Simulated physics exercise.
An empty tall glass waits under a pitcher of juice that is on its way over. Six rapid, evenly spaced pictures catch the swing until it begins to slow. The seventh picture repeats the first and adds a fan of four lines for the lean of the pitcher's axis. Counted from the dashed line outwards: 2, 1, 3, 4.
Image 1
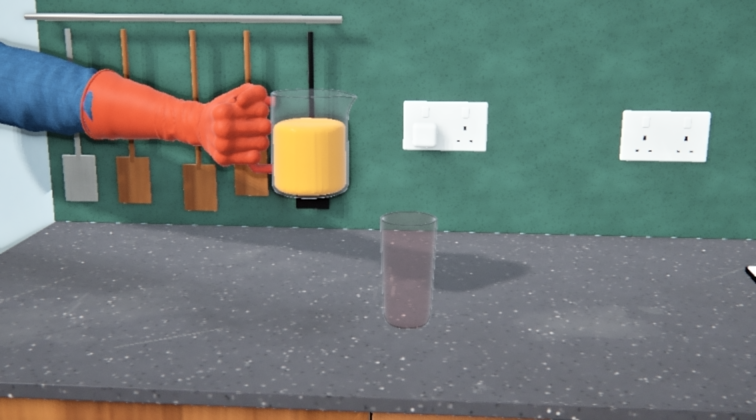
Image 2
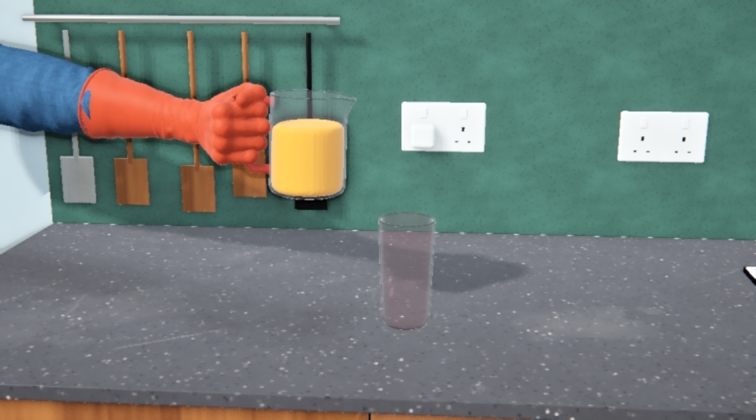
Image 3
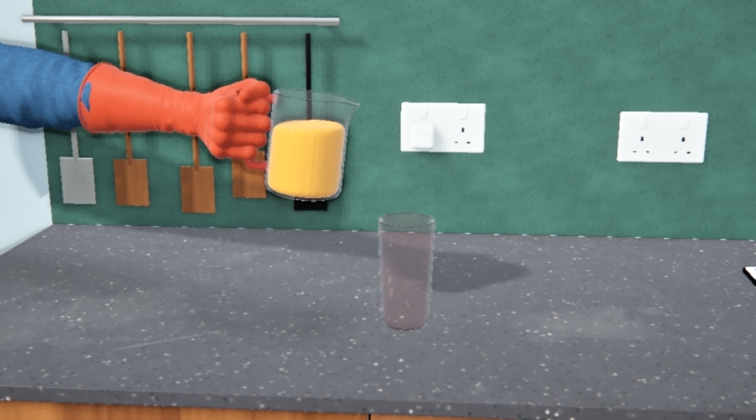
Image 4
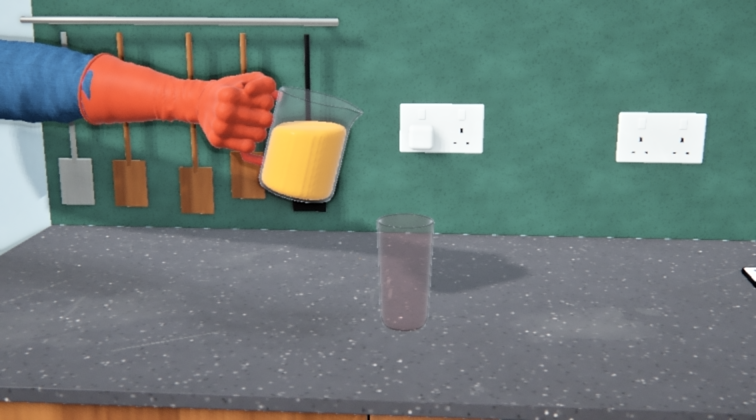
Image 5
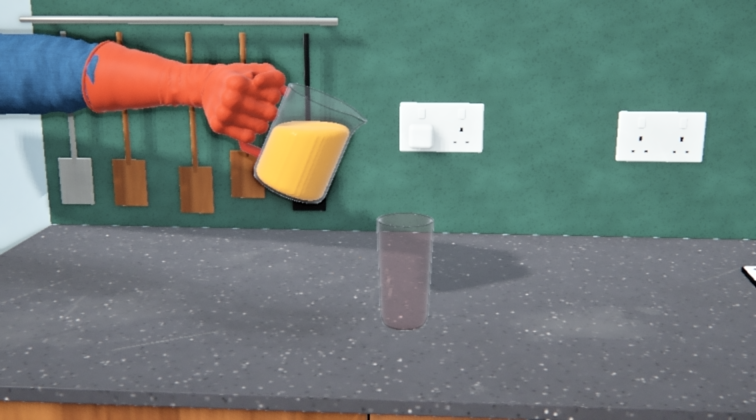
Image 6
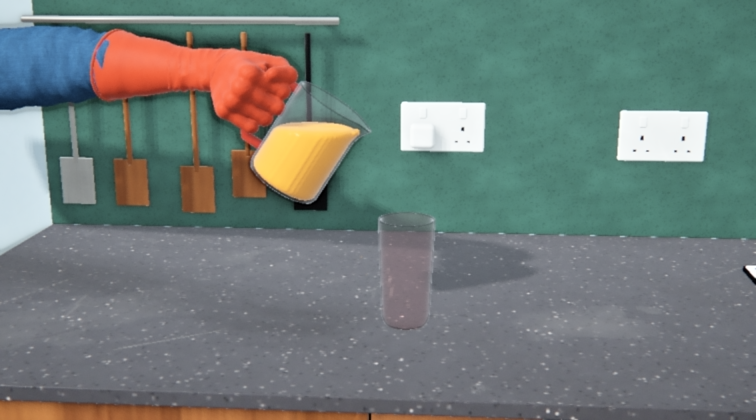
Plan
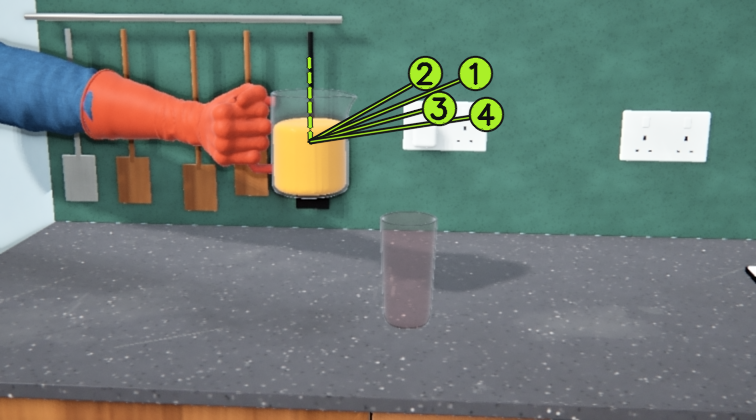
On a kitchen counter, an orange-gloved hand gradually tilts a juice pitcher rightward above an empty glass.
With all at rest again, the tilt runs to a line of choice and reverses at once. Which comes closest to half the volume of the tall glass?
Line 1 does it best.
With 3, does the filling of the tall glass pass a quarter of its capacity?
Yes, it does.
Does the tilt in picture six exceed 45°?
No, it does not.
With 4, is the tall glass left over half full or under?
Over half.
In lime, 1 at (459, 80); 2 at (411, 85); 3 at (422, 110); 4 at (469, 117).
Choosing 1, the tall glass ends with about 52 % of what it can hold.
Choosing 2, the tall glass ends with about 34 % of what it can hold.
Choosing 3, the tall glass ends with about 70 % of what it can hold.
Choosing 4, the tall glass ends with about 87 % of what it can hold.
